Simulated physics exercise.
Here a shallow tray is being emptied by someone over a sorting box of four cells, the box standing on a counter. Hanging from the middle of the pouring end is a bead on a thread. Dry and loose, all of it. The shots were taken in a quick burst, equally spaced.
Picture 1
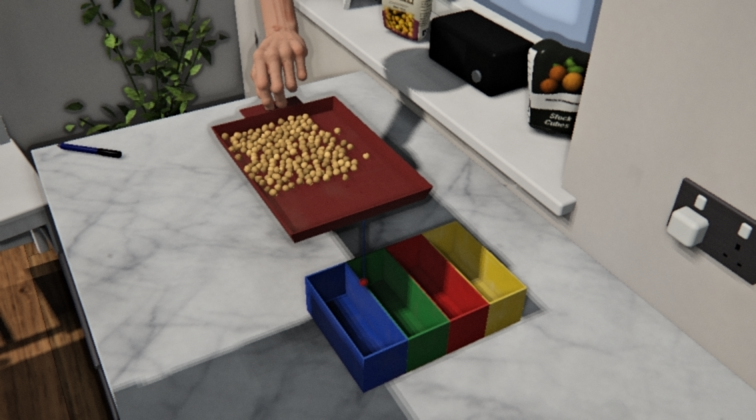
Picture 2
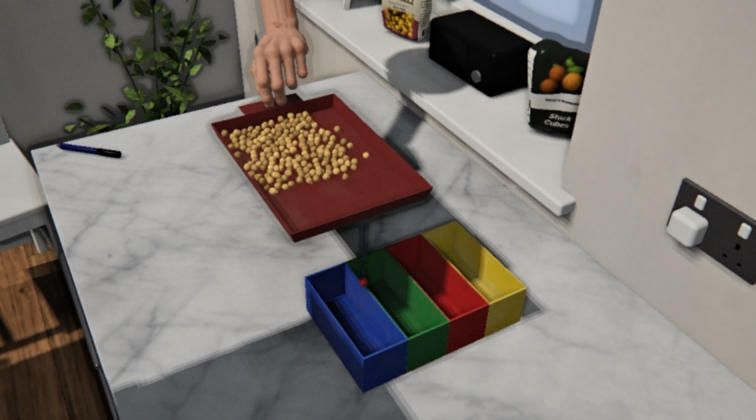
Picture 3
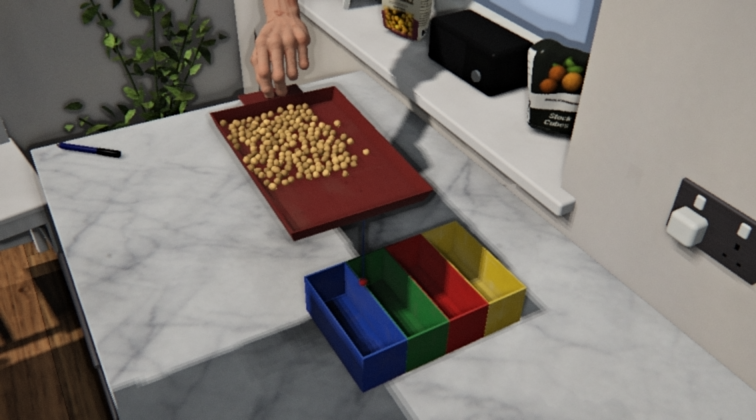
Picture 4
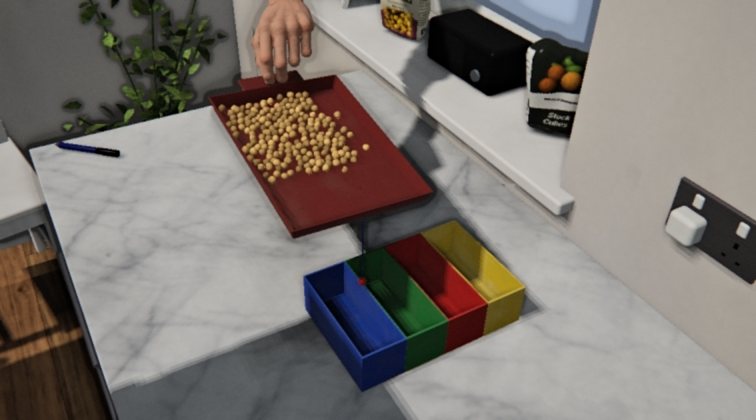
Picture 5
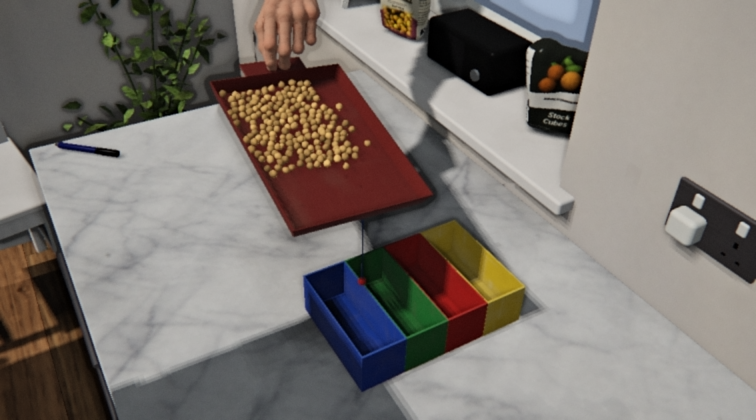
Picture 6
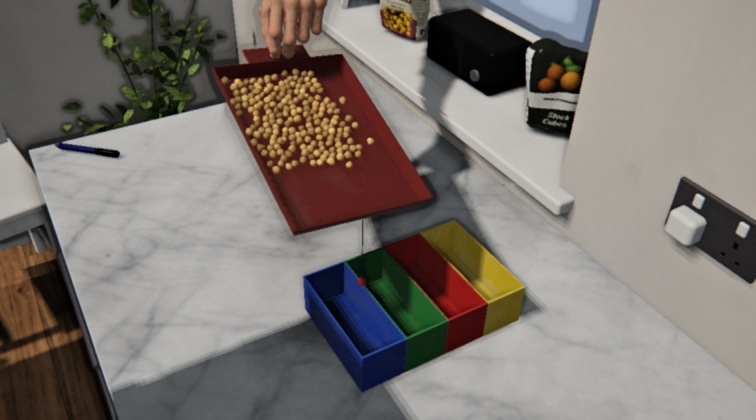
A shallow red tray of dried chickpeas lay still at first, then a hand raised its far end, tilting it toward a box of blue, green, red and yellow cells on the marble counter.
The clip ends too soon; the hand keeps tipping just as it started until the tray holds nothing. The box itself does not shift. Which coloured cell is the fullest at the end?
The red one.
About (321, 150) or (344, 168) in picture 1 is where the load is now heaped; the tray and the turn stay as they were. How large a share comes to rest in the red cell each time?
It would be roughly 60 per cent for the first and roughly 60 per cent for the second.
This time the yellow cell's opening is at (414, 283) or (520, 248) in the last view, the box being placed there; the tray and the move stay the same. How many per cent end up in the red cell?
Close to 10 in a hundred first, close to 0 in a hundred second.
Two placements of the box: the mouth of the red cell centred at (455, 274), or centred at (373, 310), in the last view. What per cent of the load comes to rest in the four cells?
The first yields 100 per cent and the second 60 per cent.
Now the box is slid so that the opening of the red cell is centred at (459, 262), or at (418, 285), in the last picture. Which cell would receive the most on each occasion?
The green cell, then that red cell.
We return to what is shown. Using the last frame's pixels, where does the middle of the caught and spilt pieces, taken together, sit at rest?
Close to (434, 320), more or less.
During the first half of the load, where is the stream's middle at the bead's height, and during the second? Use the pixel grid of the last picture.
Earlier portion about (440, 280); later portion about (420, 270).
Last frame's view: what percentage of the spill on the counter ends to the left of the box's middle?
Left share: Close to 20 %.
Just after the last frame, tray tipped steeply; roughly two thirds on the tray; about a tenth in the red cell; just a few in the green cell; just a few in the blue cell; just a few in the yellow cell; roughly a quarter falling or outside the box.
A moment on, tray tipped past a quarter turn; roughly a quarter on the tray; roughly half in the red cell; roughly a quarter in the green cell; about a tenth in the yellow cell; just a few in the blue cell; roughly a quarter falling or outside the box.
Further on, tray tipped past a quarter turn; roughly two thirds in the red cell; roughly a quarter in the green cell; about a tenth in the yellow cell; just a few in the blue cell; about a tenth falling or outside the box.
When it is over, tray tipped past a quarter turn; roughly two thirds in the red cell; roughly a quarter in the green cell; about a tenth in the yellow cell; just a few in the blue cell; about a tenth outside the box.
